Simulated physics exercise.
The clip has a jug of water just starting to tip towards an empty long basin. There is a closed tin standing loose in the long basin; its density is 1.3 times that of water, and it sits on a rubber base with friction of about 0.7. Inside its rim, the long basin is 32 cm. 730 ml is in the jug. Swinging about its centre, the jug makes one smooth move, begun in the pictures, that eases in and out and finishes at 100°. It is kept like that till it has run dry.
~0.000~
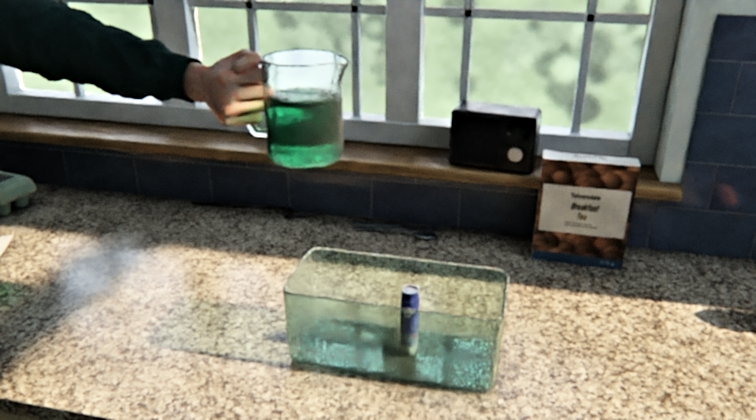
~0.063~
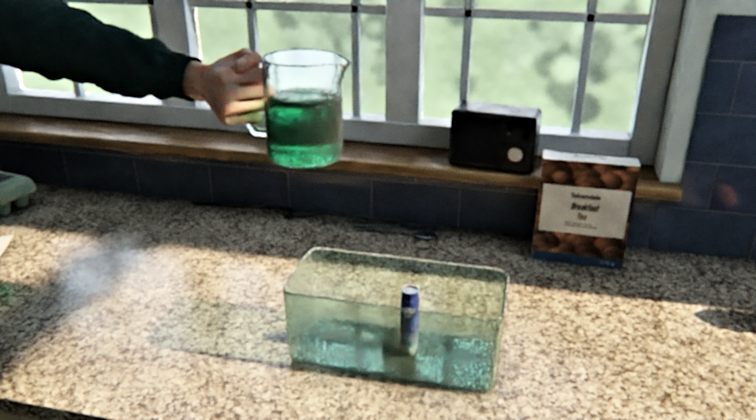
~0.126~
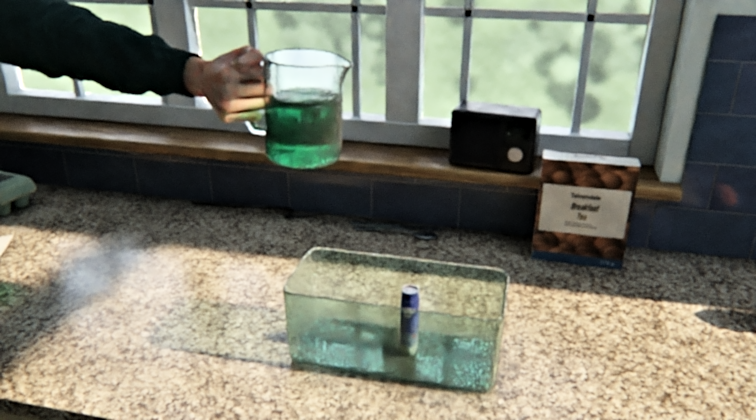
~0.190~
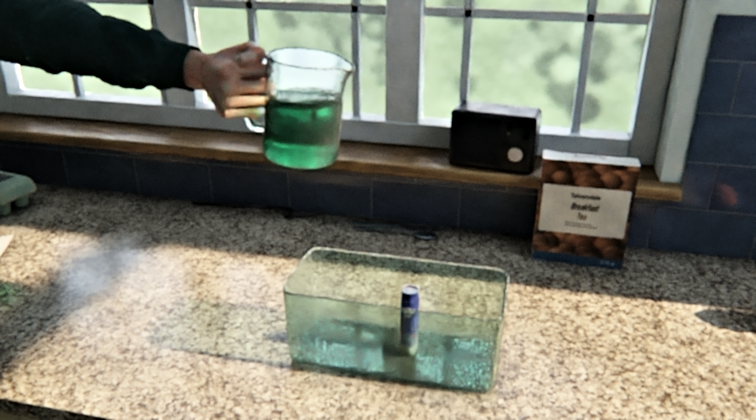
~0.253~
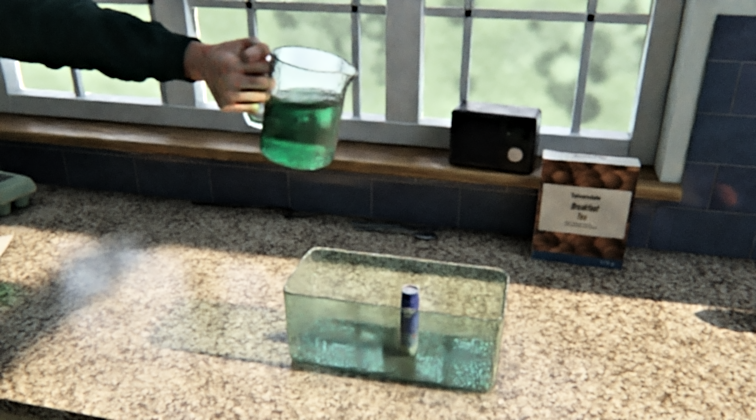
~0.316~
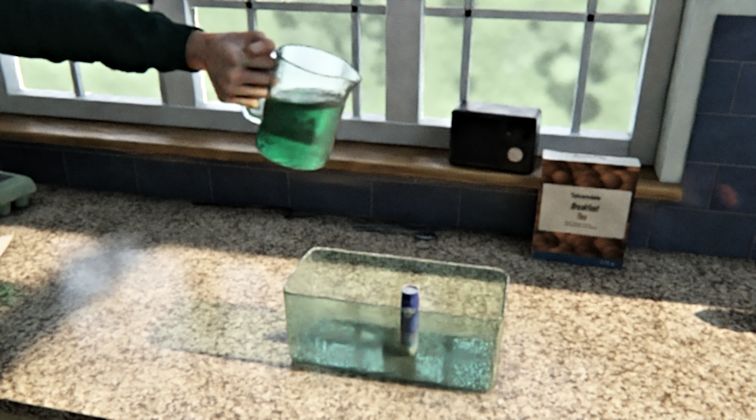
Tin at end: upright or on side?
It stays on its base.
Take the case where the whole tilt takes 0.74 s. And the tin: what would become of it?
So the tin will hold steady.
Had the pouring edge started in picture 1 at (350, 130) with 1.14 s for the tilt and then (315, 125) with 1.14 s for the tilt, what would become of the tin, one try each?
Run one: It tumbles. Run two: It does not tip.
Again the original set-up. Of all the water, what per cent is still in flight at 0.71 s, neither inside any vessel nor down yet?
Estimate: About 6 % of all of it.
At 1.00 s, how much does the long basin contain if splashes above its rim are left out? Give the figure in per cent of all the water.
That comes to about 20 percent.
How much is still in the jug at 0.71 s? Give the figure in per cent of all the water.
Fraction remaining: Approx. 94 per cent.
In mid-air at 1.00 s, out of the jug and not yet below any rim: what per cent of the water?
Around 36 per cent of the liquid is in flight.
After 0.71 s the tilt is 69° and 94 per cent is still to pour; the tin stands where it began.
After 1.00 s the tilt is 97° and 45 per cent is still to pour; the tin stands where it began.
After 1.31 s the tilt is 100° and 10 per cent is still to pour; the tin stands where it began.
After 1.64 s the tilt is 100° and 1 per cent is still to pour; the tin stands where it began.
In the end the tin stands where it began.
